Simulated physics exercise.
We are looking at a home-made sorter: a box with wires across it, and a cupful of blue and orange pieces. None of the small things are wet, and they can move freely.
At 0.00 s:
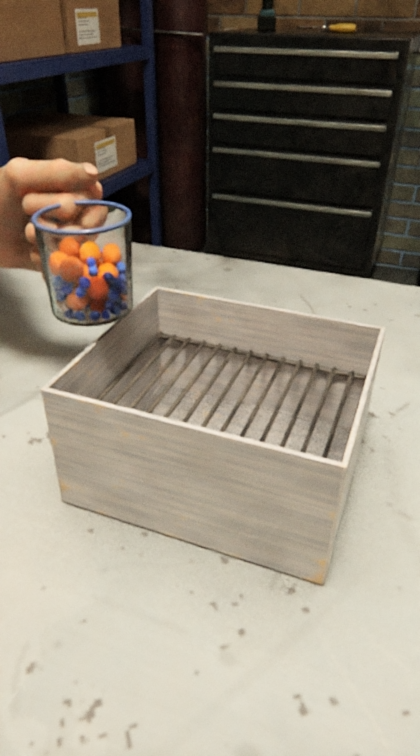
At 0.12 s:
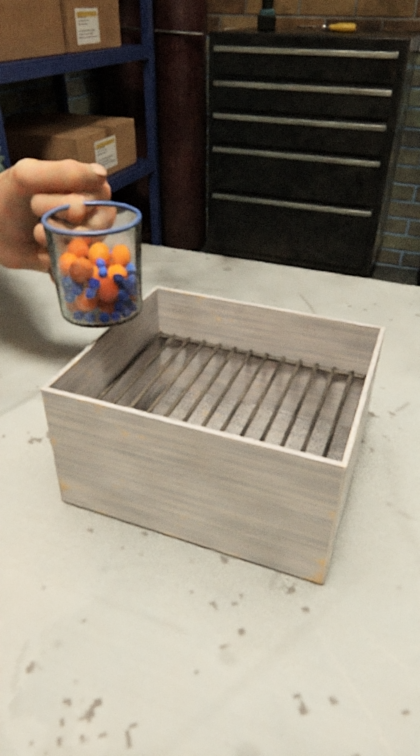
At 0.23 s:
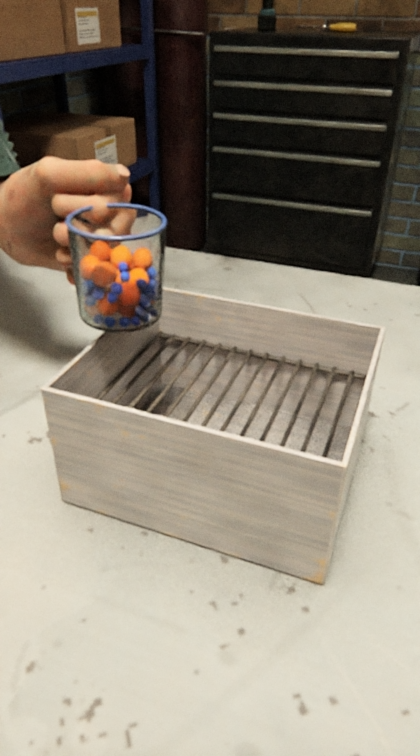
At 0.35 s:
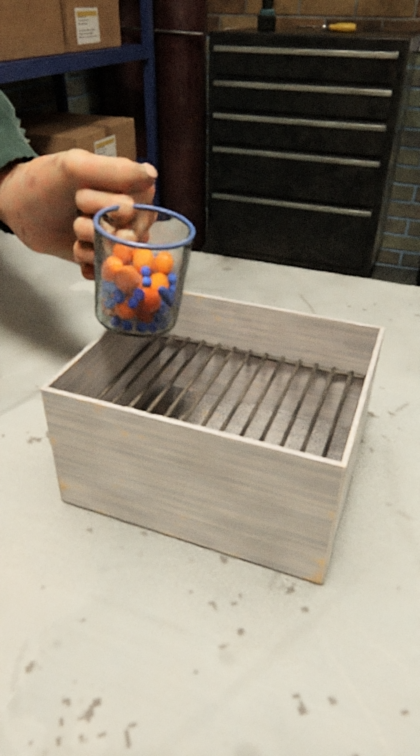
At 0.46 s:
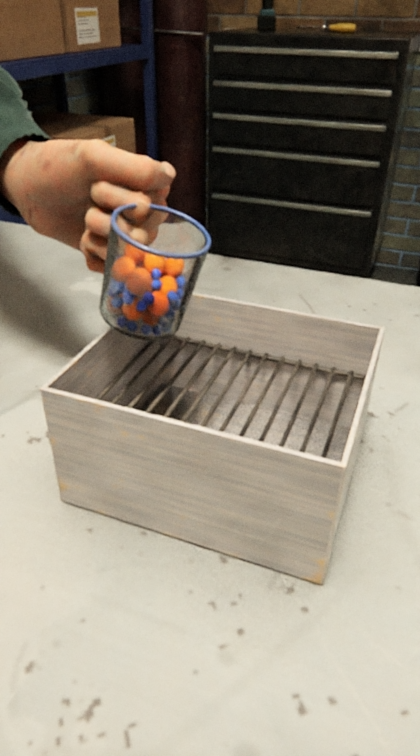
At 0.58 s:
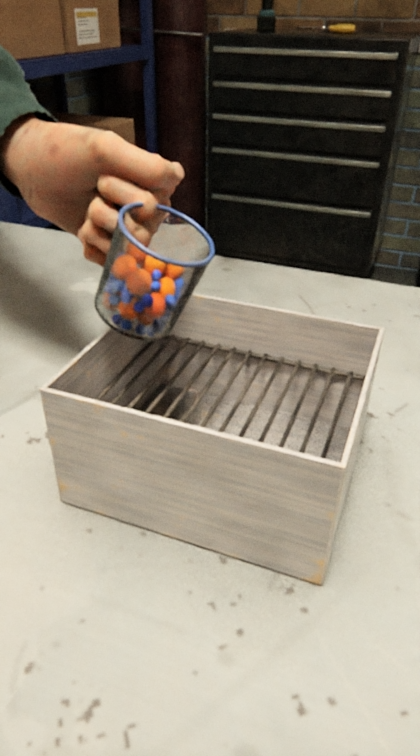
The footage shows a hand holding a clear, blue-rimmed cup of orange and blue balls beside a wooden box with a slatted rack inside, moving it right over the box's near left side, then tilting it gradually rightward.
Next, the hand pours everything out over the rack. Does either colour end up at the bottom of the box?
Blue pieces get through; orange pieces are caught.
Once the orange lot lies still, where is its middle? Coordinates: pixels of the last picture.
It winds up somewhere around (249, 395).
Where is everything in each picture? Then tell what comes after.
The first picture shows cup (88, 264), upright; rack (313, 426), 14 wires across; blue clay pellets (85, 295), narrower than the gaps; orange marbles (82, 277), wider than the gaps.
The second picture shows cup (97, 265), upright; orange ones (91, 278).
The third picture shows cup (119, 268), tipped 2°; blue ones (114, 300).
The fourth picture shows cup (141, 272), tipped 9°; orange ones (133, 285).
The fifth picture shows cup (151, 274), tipped 17°; blue ones (132, 301).
The sixth picture shows cup (150, 275), tipped 24°; rack (312, 426); blue ones (128, 299); orange ones (140, 286).
By 1.07 s, blue ones, every one in the cup; orange ones, every one in the cup.
By 1.58 s, blue ones, every one in the cup; orange ones, every one in the cup.
By 2.20 s, blue ones, roughly a third on or over the wires, roughly two thirds under the rack, just a few outside the box; orange ones, every one on or over the wires.
When it is over (3.0 s), blue ones, just a few on the wires, almost all under the rack, just a few outside the box; orange ones, every one on the wires, not one under the rack.
